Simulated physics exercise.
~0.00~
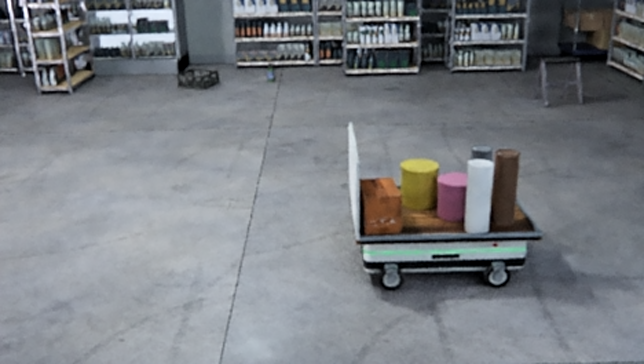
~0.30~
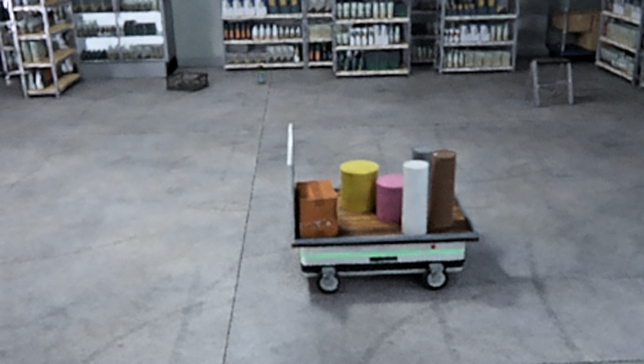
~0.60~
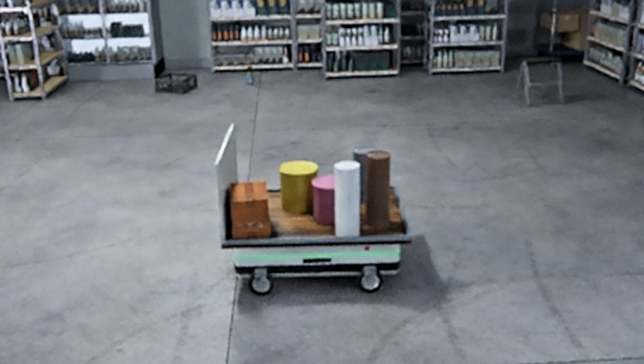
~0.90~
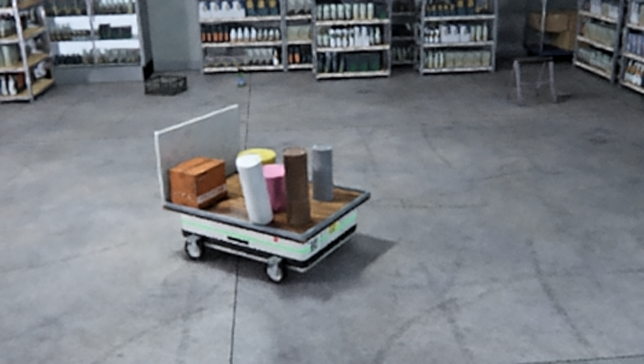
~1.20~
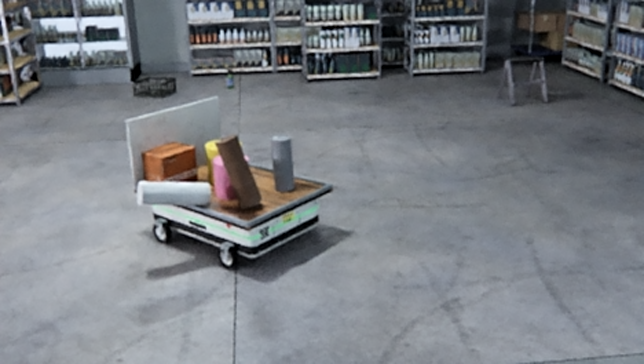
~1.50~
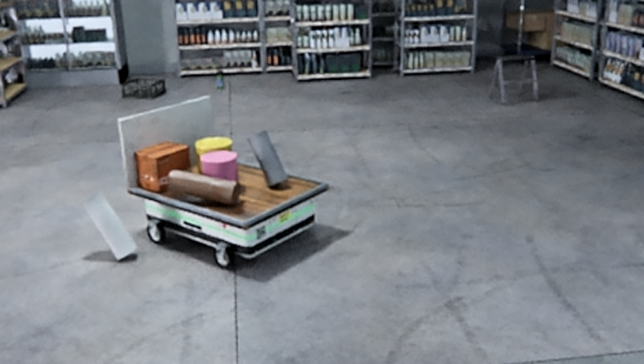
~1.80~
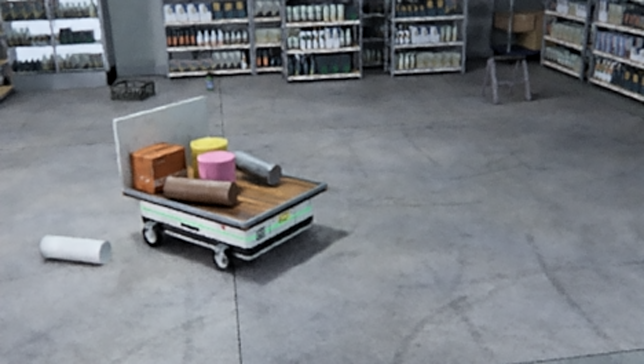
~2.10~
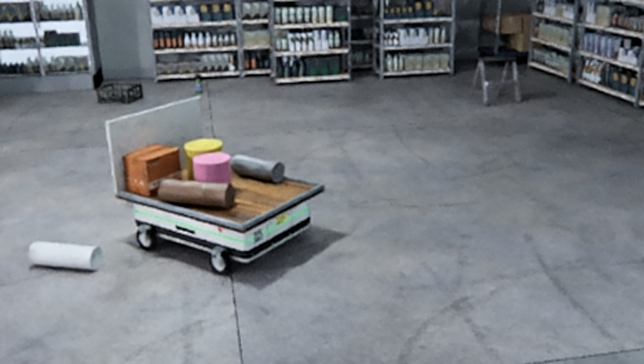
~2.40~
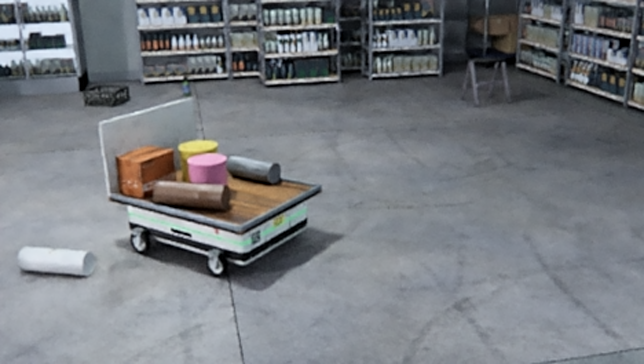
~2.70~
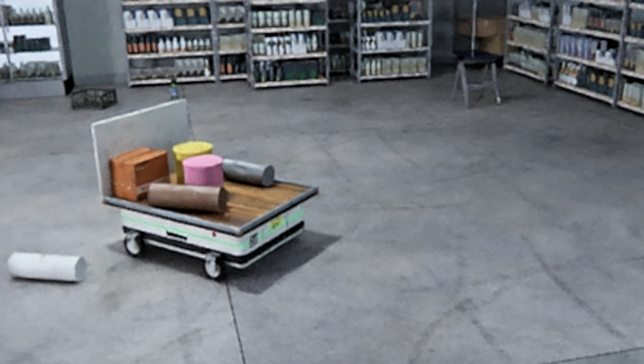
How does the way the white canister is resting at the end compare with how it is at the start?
At the start the white canister stands upright on the cart, but at the end it lies on its side on the floor to the left of the cart.
A flat cart with an upright board at its leading end rolls left across a grey concrete floor, carrying an orange box, yellow and pink pails, and white, brown and grey canisters. As it swings away from the viewer, the white canister leans toward the near side. The white canister topples over the edge while the brown one tips after it. The cart stops at an angle as the brown canister lands on its side and the grey one falls over on the deck. At the end, the white canister lies on the floor to the left, while the box and both pails still stand aboard.
